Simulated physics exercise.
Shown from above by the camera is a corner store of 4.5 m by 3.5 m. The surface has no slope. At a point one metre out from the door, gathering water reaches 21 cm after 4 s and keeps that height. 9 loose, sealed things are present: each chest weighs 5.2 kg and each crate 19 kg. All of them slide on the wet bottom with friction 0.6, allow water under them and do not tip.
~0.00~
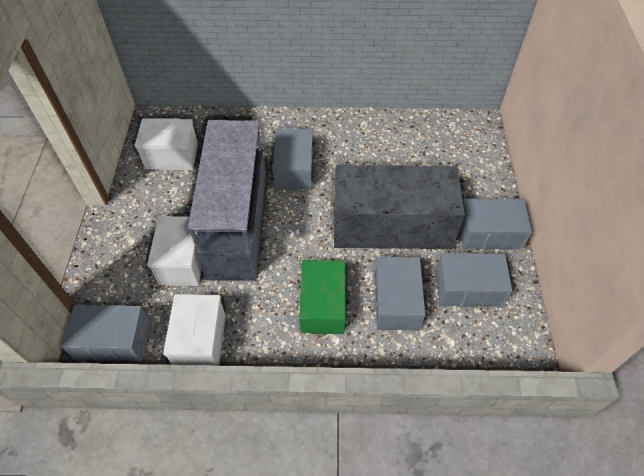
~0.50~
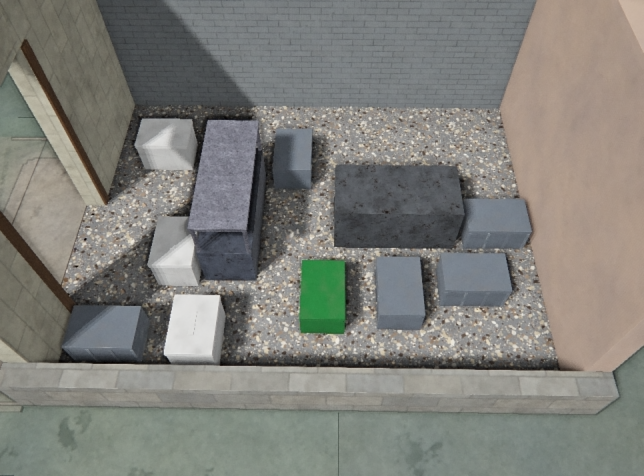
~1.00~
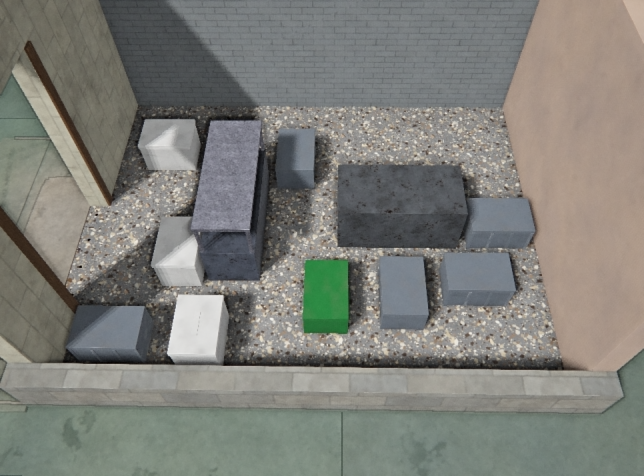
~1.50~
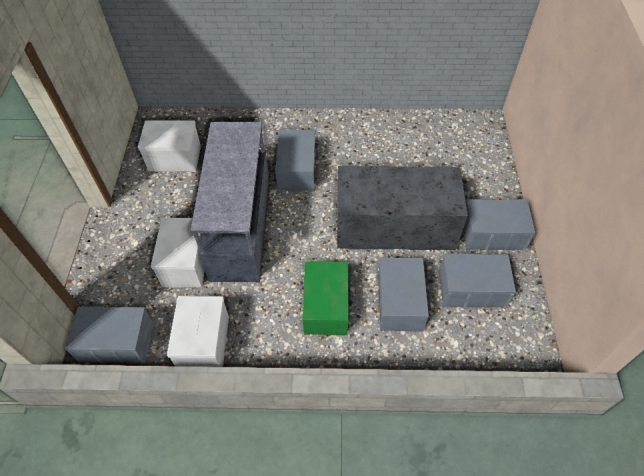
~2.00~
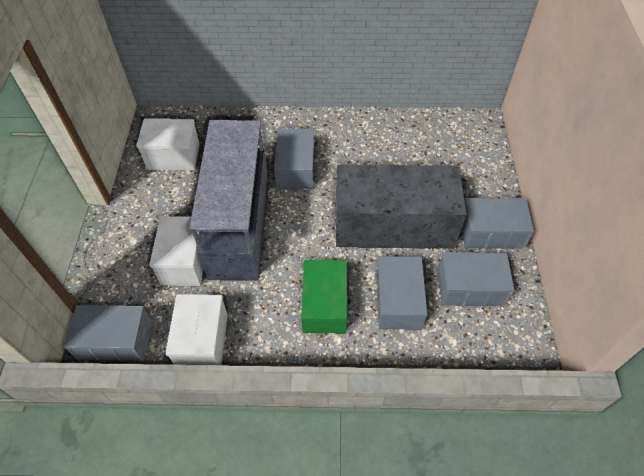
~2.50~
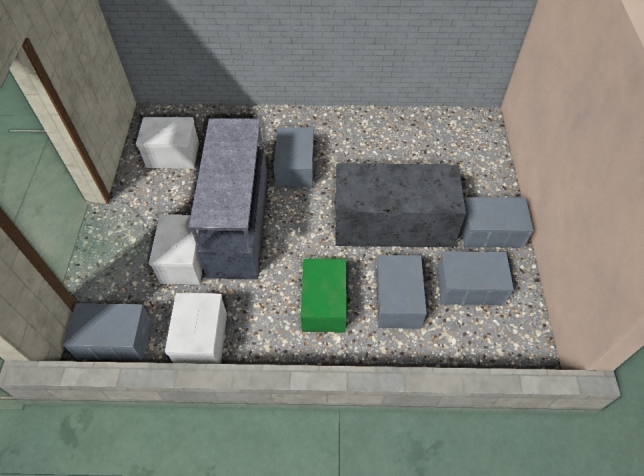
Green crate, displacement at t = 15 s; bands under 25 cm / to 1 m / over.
To 1 m.
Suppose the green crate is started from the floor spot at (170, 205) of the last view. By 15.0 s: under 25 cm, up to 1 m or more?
Well, it gets shoved far.
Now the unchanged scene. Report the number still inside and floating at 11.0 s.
8.
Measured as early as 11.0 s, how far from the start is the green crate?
Roughly 50 cm by then.
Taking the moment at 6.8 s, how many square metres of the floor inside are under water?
10.0 m2.
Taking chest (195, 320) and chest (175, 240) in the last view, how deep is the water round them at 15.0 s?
Some 16 cm at the first, some 13 cm at the second.
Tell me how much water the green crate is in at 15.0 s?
About 12 cm.
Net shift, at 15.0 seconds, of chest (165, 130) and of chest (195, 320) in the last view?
They've ended up 30 cm and 300 cm away, in that order.
After 3.5 s the green crate is near (324, 287), 0.0 m from its start, aground; 0 afloat.
After 6.8 s the green crate is near (330, 285), 0.1 m from its start, aground; 3 afloat.
After 11.0 s the green crate is near (365, 258), 0.5 m from its start, afloat; 8 afloat.
After 15.0 s the green crate is near (281, 289), 0.4 m from its start, afloat; 9 afloat.
